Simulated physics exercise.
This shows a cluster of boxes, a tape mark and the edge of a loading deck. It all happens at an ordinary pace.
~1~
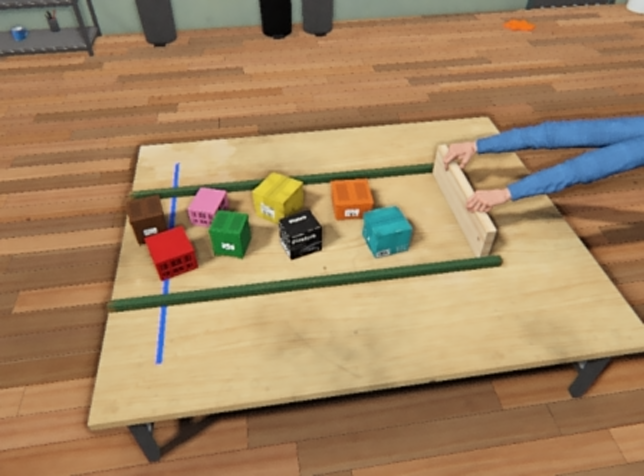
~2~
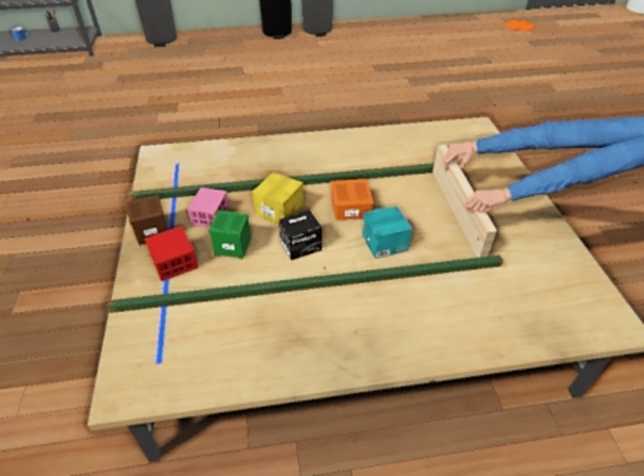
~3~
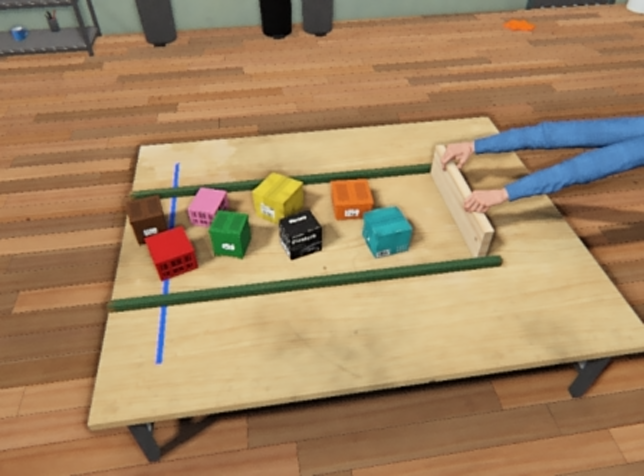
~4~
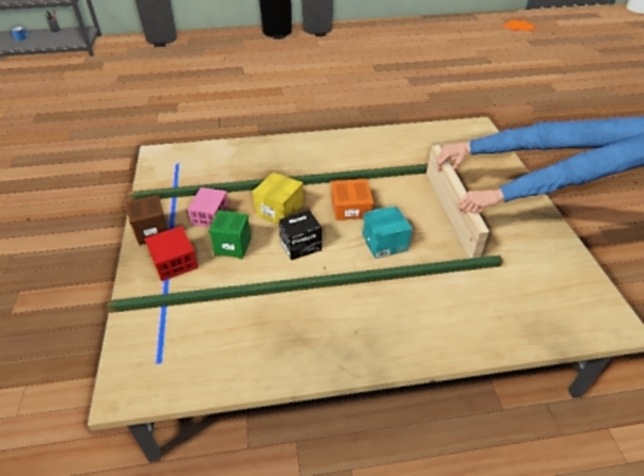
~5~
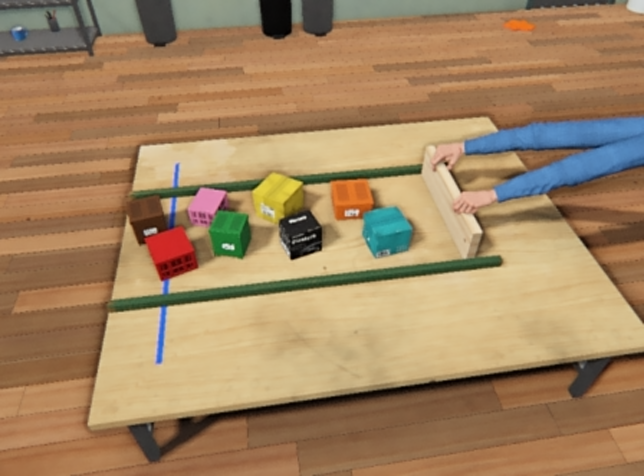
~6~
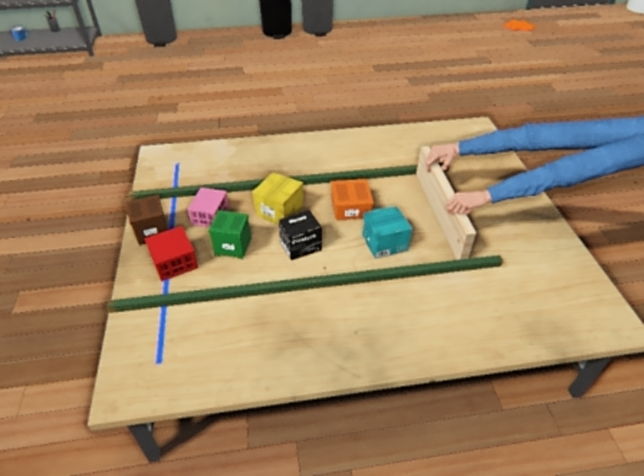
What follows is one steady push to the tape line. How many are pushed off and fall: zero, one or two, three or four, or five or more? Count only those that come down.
The number that fall off is five or more.
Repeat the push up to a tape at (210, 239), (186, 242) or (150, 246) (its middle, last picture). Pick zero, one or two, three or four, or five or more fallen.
The falls would be 3 or 4; three to four; at least five.
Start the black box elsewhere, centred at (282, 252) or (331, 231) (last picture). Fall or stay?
Place by place, it tumbles off; tumbles off.
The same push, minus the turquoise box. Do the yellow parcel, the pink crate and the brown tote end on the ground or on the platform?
The yellow parcel falls; the pink crate is lost; the brown tote comes down.
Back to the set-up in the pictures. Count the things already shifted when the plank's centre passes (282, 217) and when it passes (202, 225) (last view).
The counts are 7 and 8.
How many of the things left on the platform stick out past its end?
Overhanging: 0.
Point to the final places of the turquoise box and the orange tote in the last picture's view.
Near (145, 256) and (150, 221).
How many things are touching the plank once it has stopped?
2 of them.
A little later, none off yet; brown tote at rest near (149, 221); red crate at rest near (172, 253); pink crate at rest near (209, 208).
When it is over, the number that fall off is five or more; down, black box, yellow parcel, green tote, pink crate, red crate and brown tote.
